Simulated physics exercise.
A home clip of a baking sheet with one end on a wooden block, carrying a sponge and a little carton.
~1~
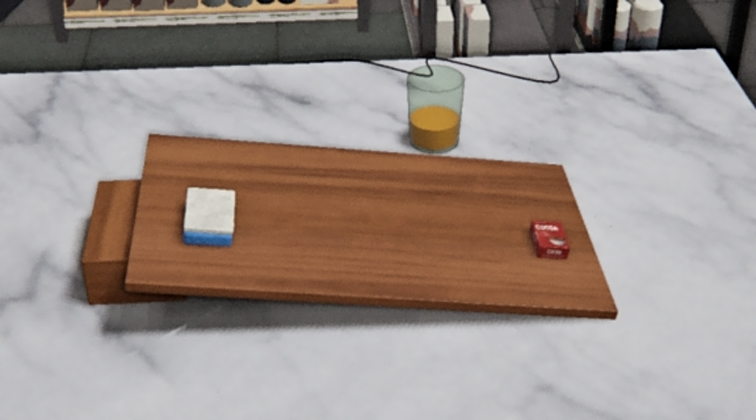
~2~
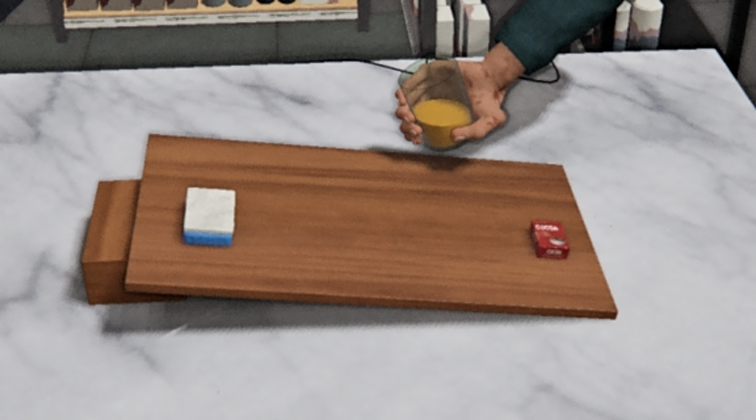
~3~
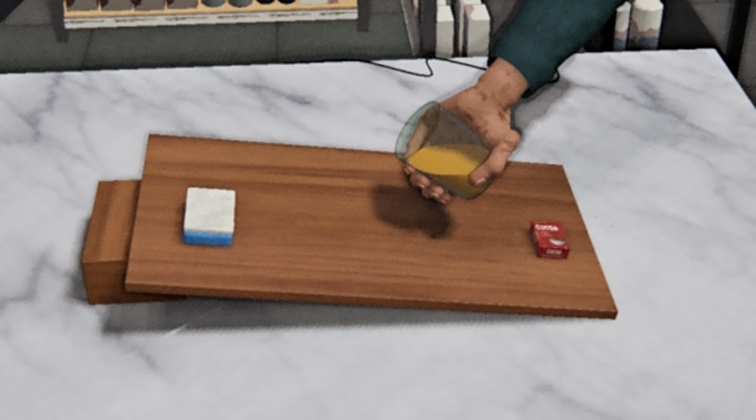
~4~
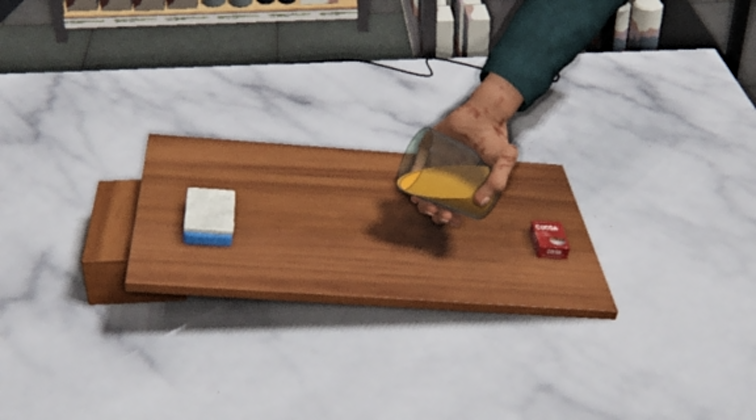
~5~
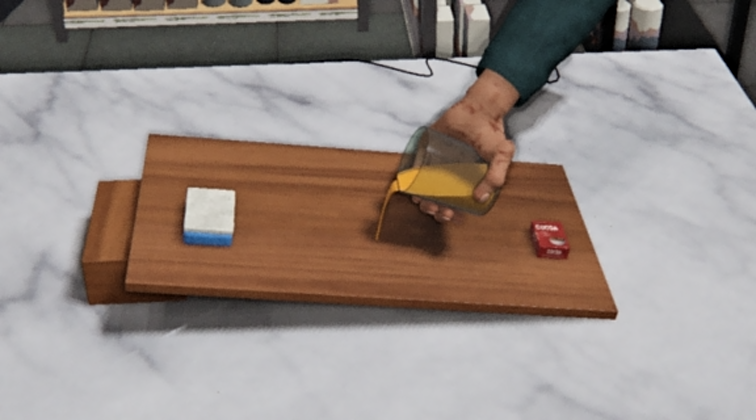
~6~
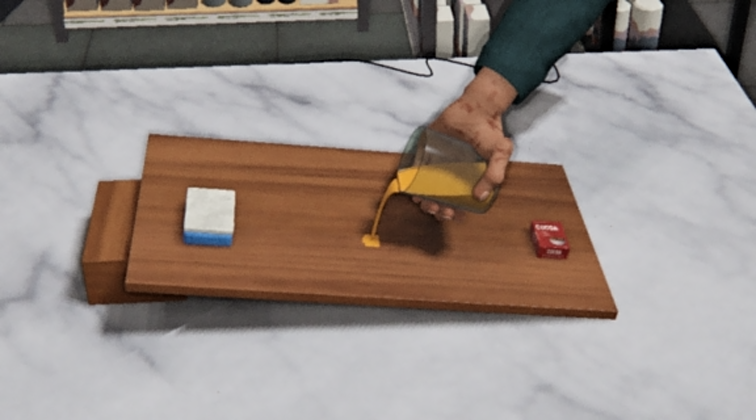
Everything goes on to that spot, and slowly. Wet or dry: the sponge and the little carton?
The sponge remains untouched and the little carton ends up in the puddle.
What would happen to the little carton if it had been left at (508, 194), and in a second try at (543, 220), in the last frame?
It is missed at the first place and gets caught at the second.
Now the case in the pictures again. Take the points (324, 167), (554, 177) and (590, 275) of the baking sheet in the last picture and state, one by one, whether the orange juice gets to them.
First spot missed, second spot missed, last spot touched.
Shortly, it runs down to the right; the sponge is still dry; the little carton is still dry.
Then, it runs down to the right and off the end; the sponge is still dry; the little carton is wet along its edge.
At the finish, it runs down to the right and off the end; the sponge is still dry; the little carton is wet along its edge.
